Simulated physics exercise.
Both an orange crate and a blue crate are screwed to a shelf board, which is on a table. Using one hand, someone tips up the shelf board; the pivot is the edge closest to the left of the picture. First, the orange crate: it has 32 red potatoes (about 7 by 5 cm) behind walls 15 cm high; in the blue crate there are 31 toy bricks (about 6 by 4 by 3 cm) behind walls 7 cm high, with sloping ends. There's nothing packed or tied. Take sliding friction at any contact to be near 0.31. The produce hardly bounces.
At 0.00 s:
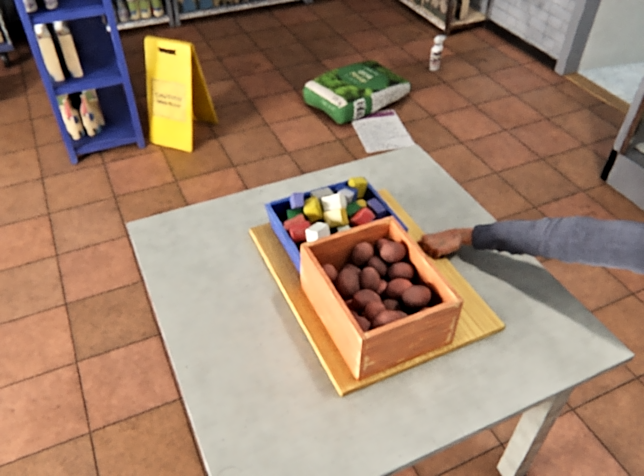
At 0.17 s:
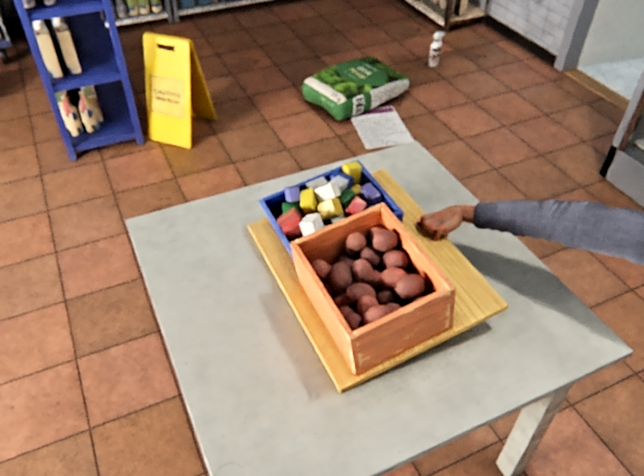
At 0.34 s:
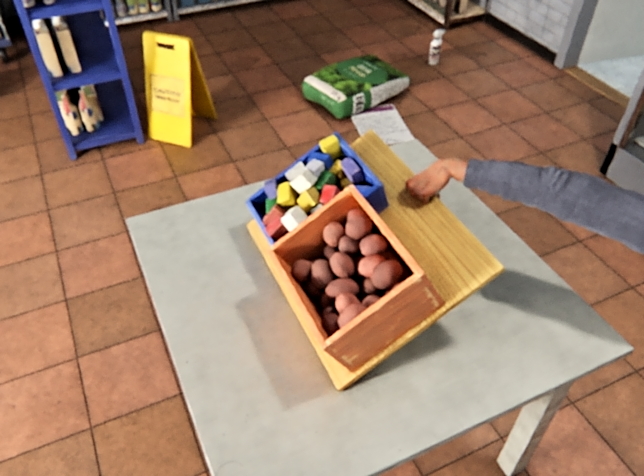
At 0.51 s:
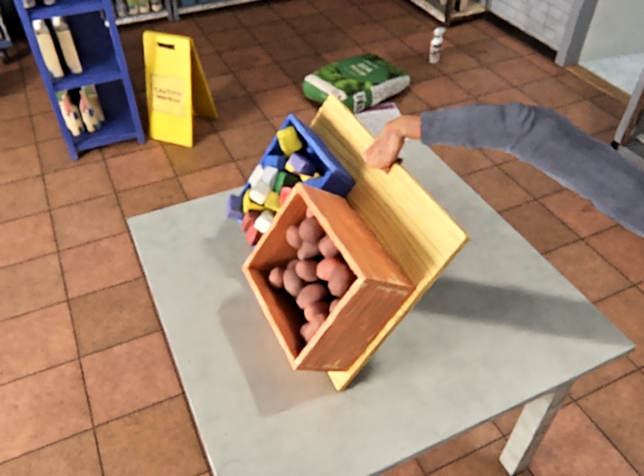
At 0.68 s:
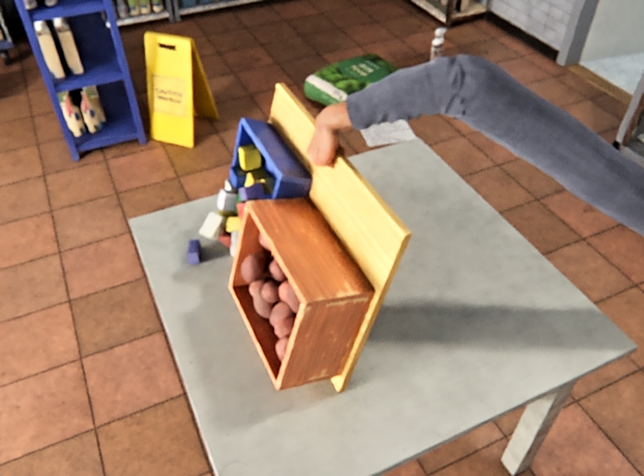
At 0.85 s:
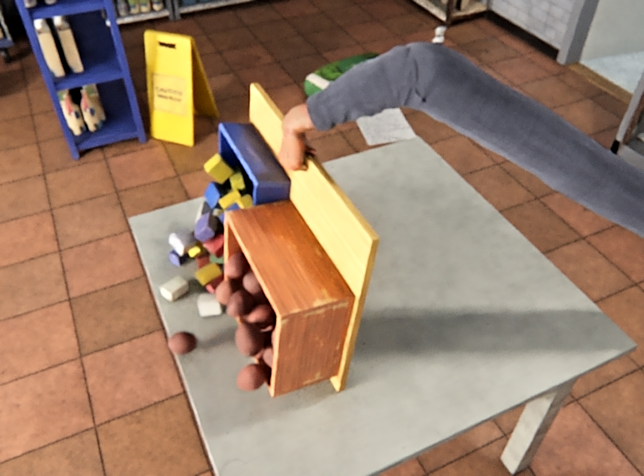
The clip opens on a shelf board lying flat on a table, holding an orange crate of red potatoes and a blue crate of toy bricks. A hand raises the board's right side until it stands nearly upright, and bricks, then potatoes, tumble out leftward onto the table.
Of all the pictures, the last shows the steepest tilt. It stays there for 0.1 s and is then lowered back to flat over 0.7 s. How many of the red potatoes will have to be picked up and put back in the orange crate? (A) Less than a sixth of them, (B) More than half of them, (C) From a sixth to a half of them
Option C: From a sixth to a half of them.
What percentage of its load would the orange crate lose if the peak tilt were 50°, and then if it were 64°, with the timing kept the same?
It'd be 0 per cent the first time and 10 per cent the second time.
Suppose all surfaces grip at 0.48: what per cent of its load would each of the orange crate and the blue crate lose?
In that case the orange crate sheds 30 per cent, while the blue crate sheds 80 per cent.
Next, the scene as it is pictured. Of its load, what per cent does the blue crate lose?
About 80 percent for the blue crate.
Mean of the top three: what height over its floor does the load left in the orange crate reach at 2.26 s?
Some 11 centimetres up.
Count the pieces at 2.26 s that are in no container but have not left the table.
Roughly 25.
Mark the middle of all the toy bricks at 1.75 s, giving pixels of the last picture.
I'd put the middle close to (205, 271).
After 1.07 s, tilt 77°; orange crate 24 in, 8 out and blue crate 8 in, 23 out.
After 1.36 s, tilt 31°; orange crate 21 in, 11 out and blue crate 6 in, 25 out.
After 1.75 s, tilt 0°; orange crate 20 in, 12 out and blue crate 6 in, 25 out.
When it is over (at 2.26 s), orange crate 20 in, 12 out and blue crate 6 in, 25 out. Asked share, 12 of 32, 38 per cent.
